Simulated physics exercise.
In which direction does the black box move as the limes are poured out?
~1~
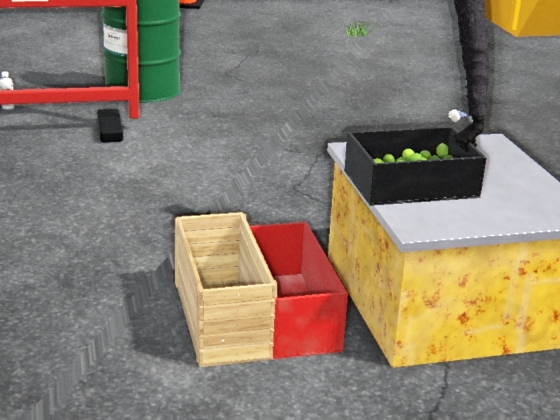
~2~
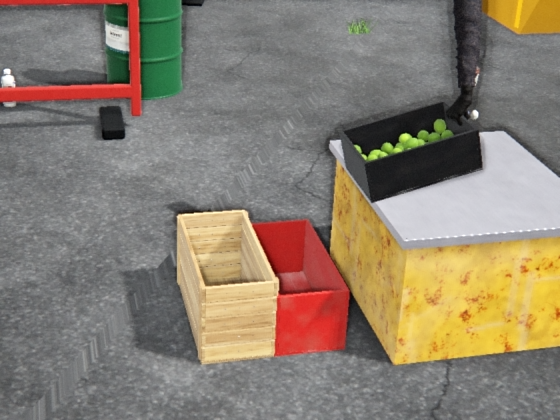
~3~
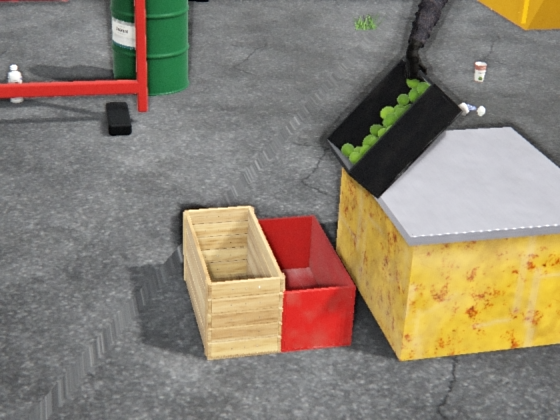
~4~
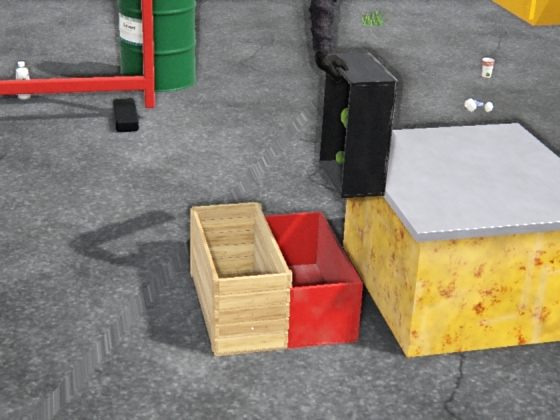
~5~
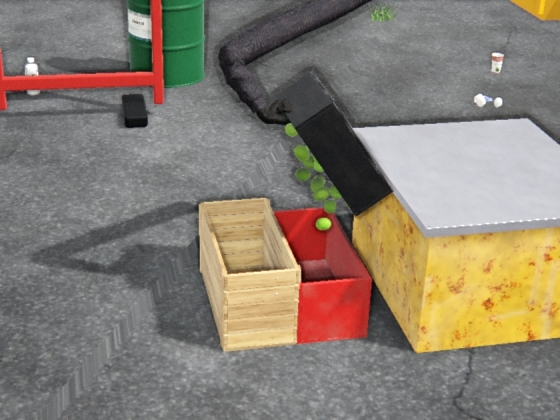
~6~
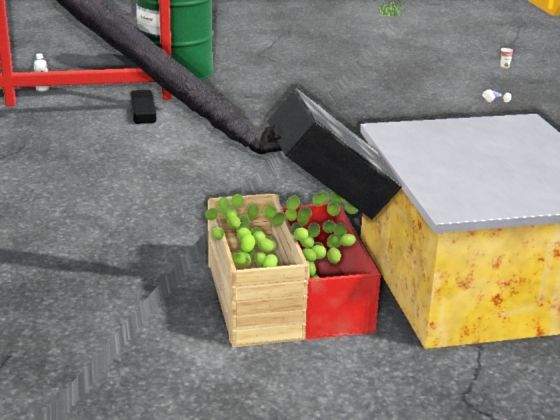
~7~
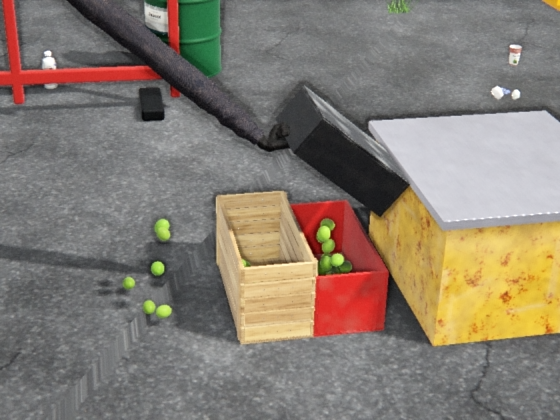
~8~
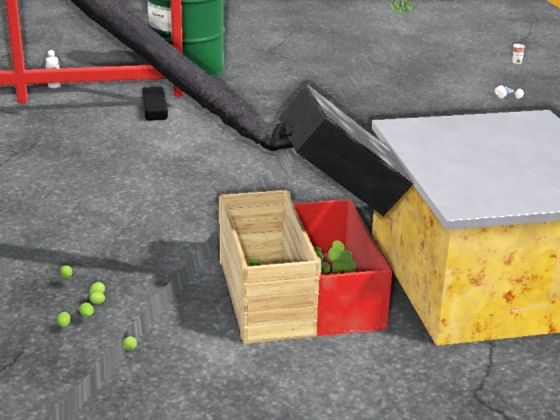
The black box moves to the left, tipping over the edge of the bench toward the red box and the wooden trough.
On a grey paved yard, a dark arm tips a black box of green limes leftward over the edge of a yellow bench, pouring them into a red box and a wooden trough, while several bounce out and roll left across the ground as the black box stays tilted.
